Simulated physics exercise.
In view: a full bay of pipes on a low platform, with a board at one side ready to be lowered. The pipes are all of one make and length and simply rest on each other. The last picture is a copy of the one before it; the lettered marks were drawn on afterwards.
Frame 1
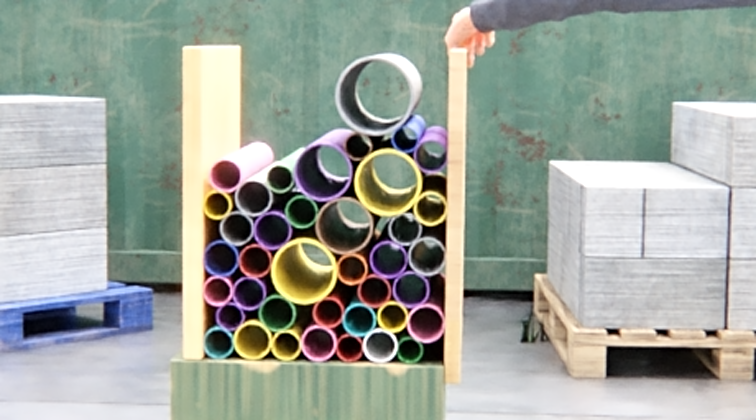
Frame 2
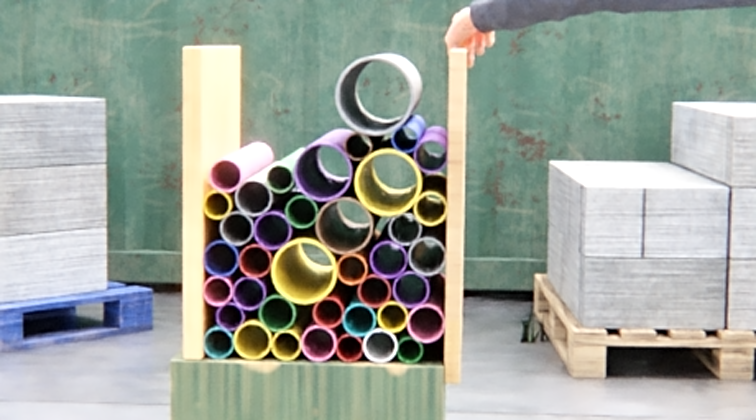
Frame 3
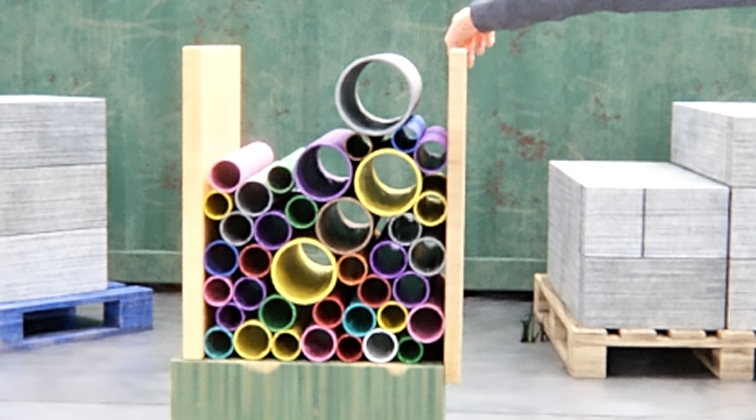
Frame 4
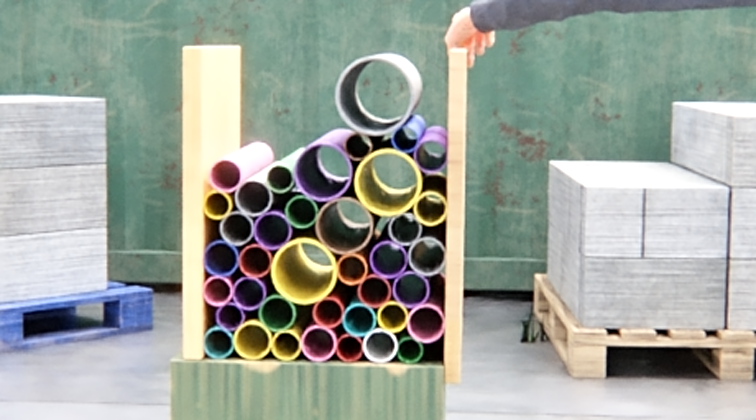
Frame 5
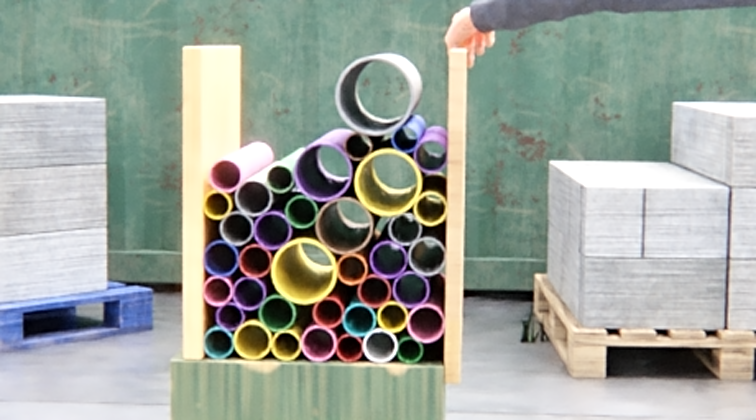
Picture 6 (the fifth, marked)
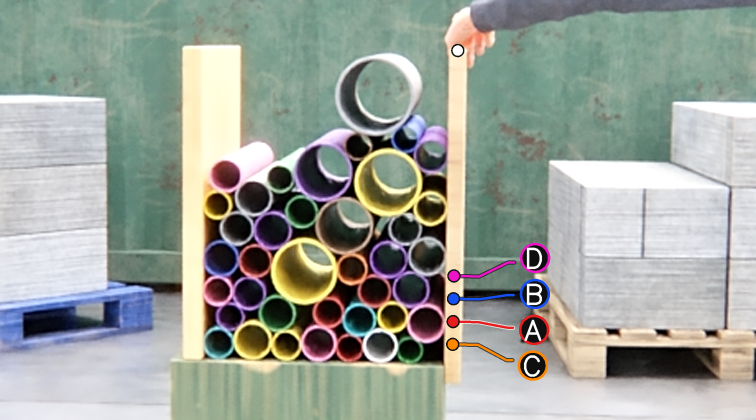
In this clip, a hand rests on top of the right-hand board beside a stack of colourful pipes of various sizes on a low green platform, with grey blocks on pallets at either side; nothing visibly moves.
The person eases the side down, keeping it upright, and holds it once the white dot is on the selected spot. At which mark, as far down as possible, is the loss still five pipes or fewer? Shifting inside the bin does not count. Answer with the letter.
Slide it to D.
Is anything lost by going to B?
At B: Yes.
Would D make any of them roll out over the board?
Yes, at D.
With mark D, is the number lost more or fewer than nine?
Fewer than nine.
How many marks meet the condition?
One of them.
On the marked copy, A at (453, 321); B at (454, 299); C at (453, 344); D at (454, 276); the white dot at (458, 51).
Following D. Soon after the start, top of the board (448, 141).
Later, top of the board (447, 241).
In the end, top of the board (446, 275), five out over the board.
As for the rest, A more than five out over the board; B more than five out over the board; C more than five out over the board.
